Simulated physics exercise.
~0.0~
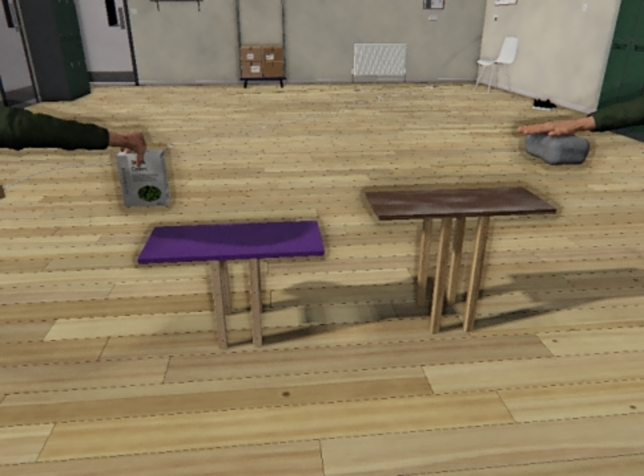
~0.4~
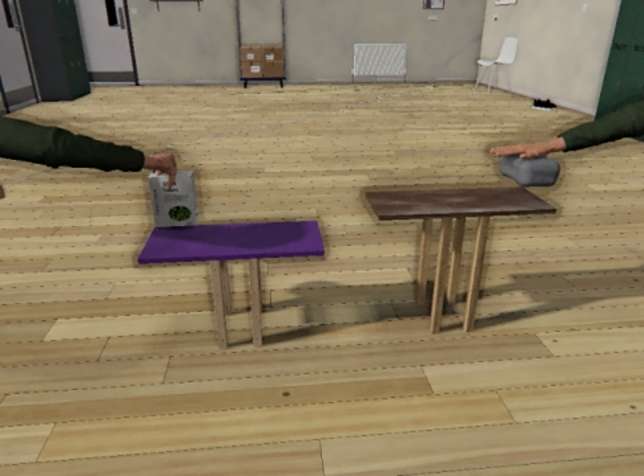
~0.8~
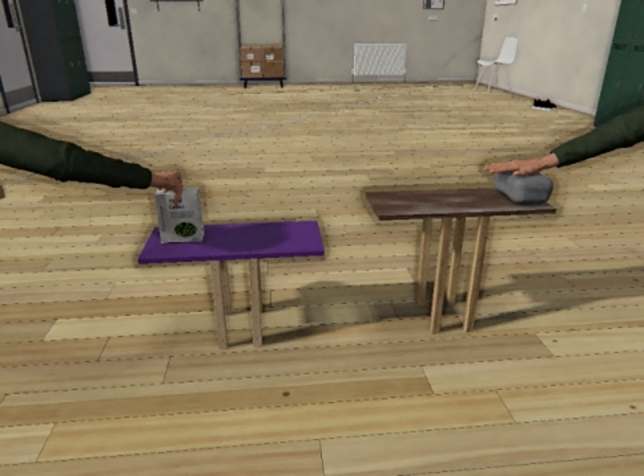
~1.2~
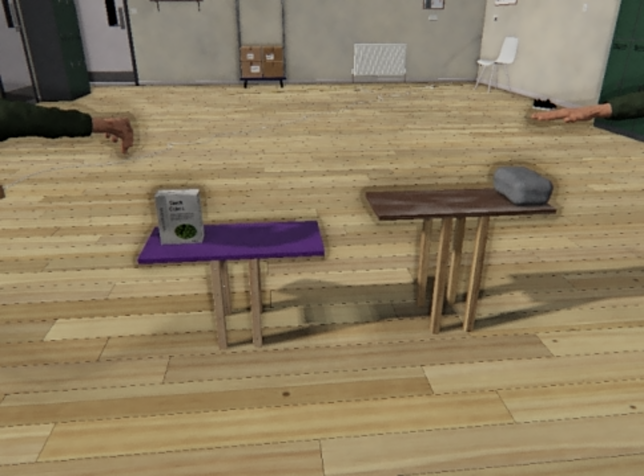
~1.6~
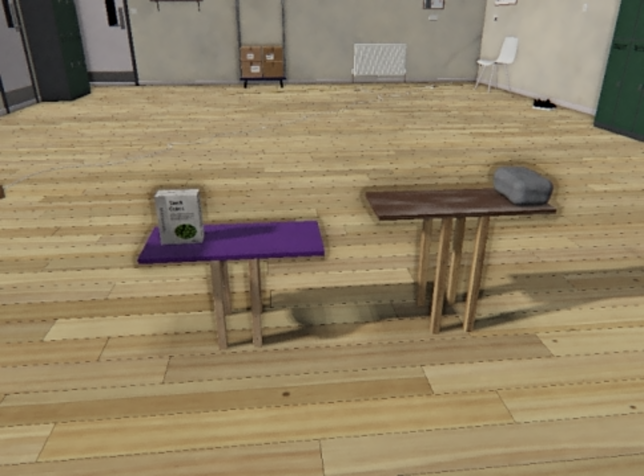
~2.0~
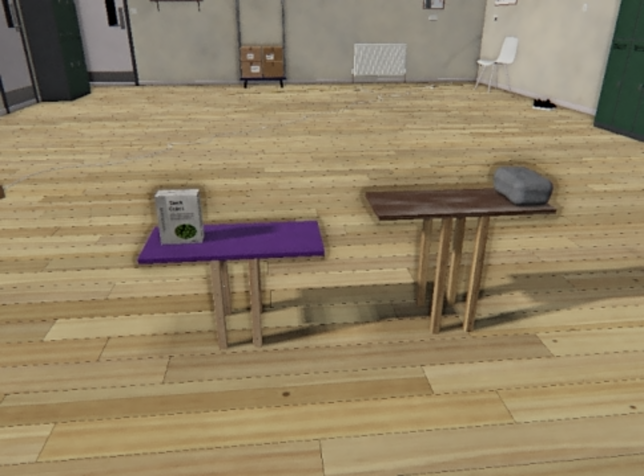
Two hands setting a grey packet on a purple trestle and a grey cushion on a brown table, then withdrawing, everything staying steady.
